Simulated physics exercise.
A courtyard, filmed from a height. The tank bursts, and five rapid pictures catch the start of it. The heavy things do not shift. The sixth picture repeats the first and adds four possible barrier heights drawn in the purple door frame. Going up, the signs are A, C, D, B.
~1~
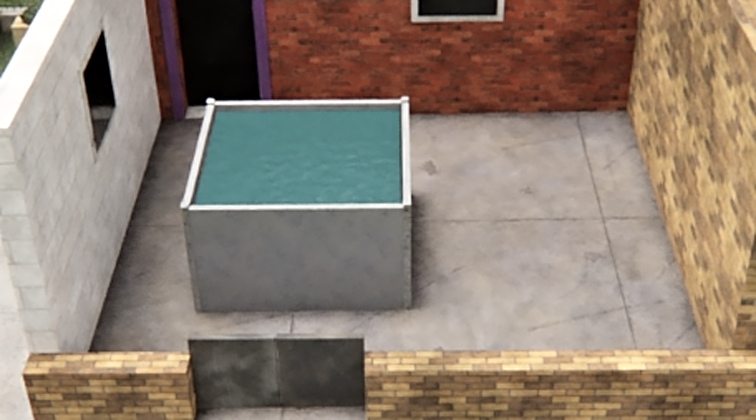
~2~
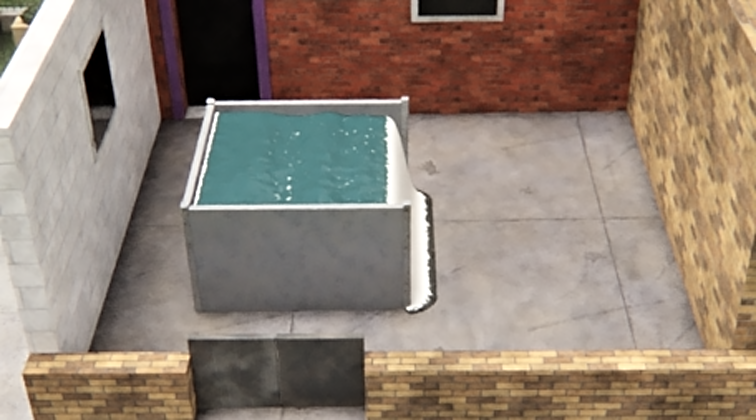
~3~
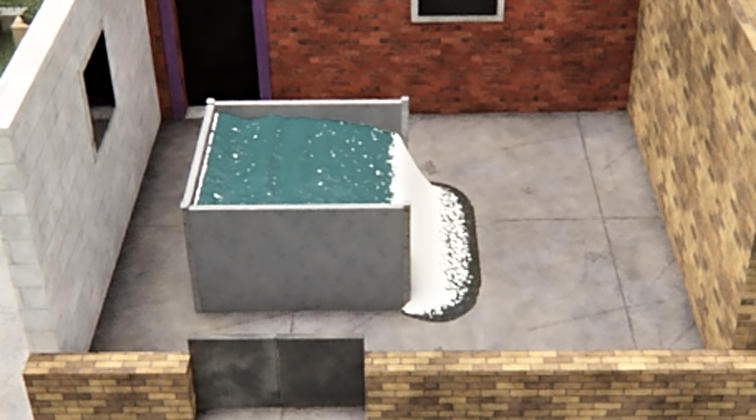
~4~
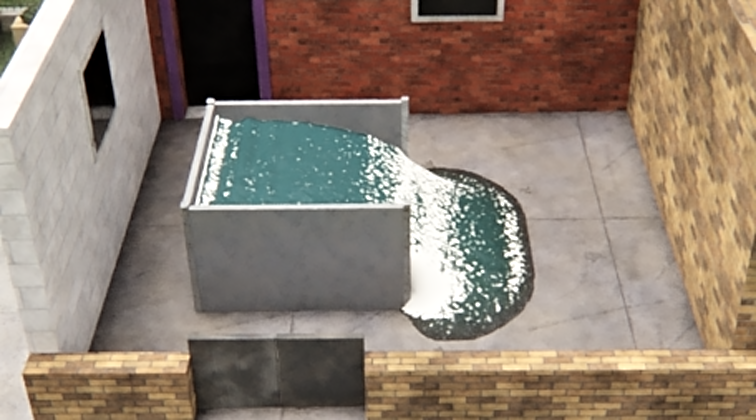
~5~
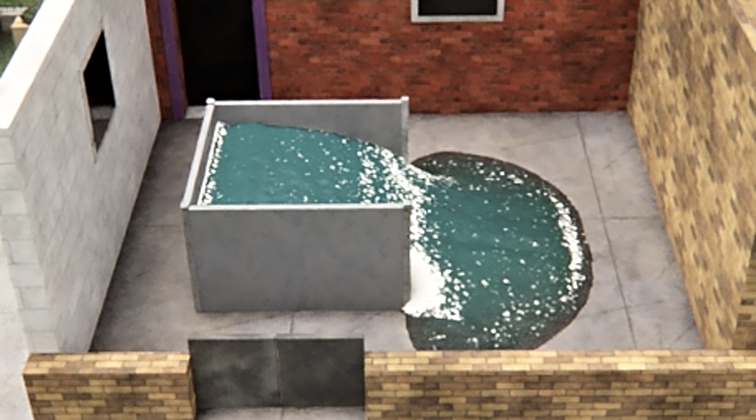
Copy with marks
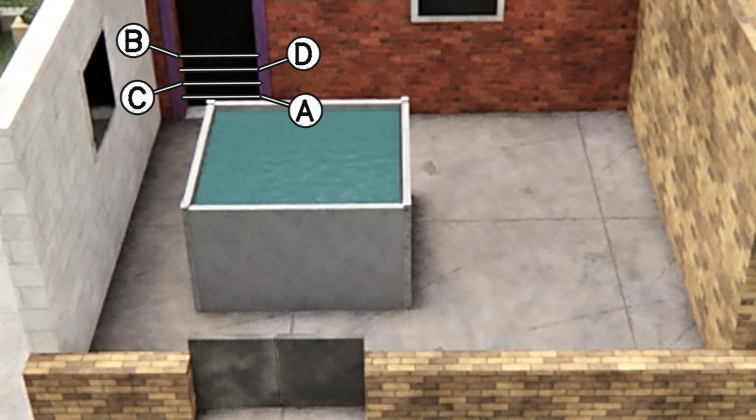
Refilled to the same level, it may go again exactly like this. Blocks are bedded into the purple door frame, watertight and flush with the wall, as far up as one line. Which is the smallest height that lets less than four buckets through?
The limit is A.
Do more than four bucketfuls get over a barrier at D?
No.
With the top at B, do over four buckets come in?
No.
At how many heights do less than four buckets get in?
All of the four.
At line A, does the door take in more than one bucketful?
No, less.
On the marked copy, A at (222, 96); B at (218, 55); C at (220, 83); D at (219, 69); from the bottom up A, C, D, B.
For line A, a splash gets over, under a bucket.
For line B, nothing gets over.
For line C, nothing gets over.
For line D, nothing gets over.
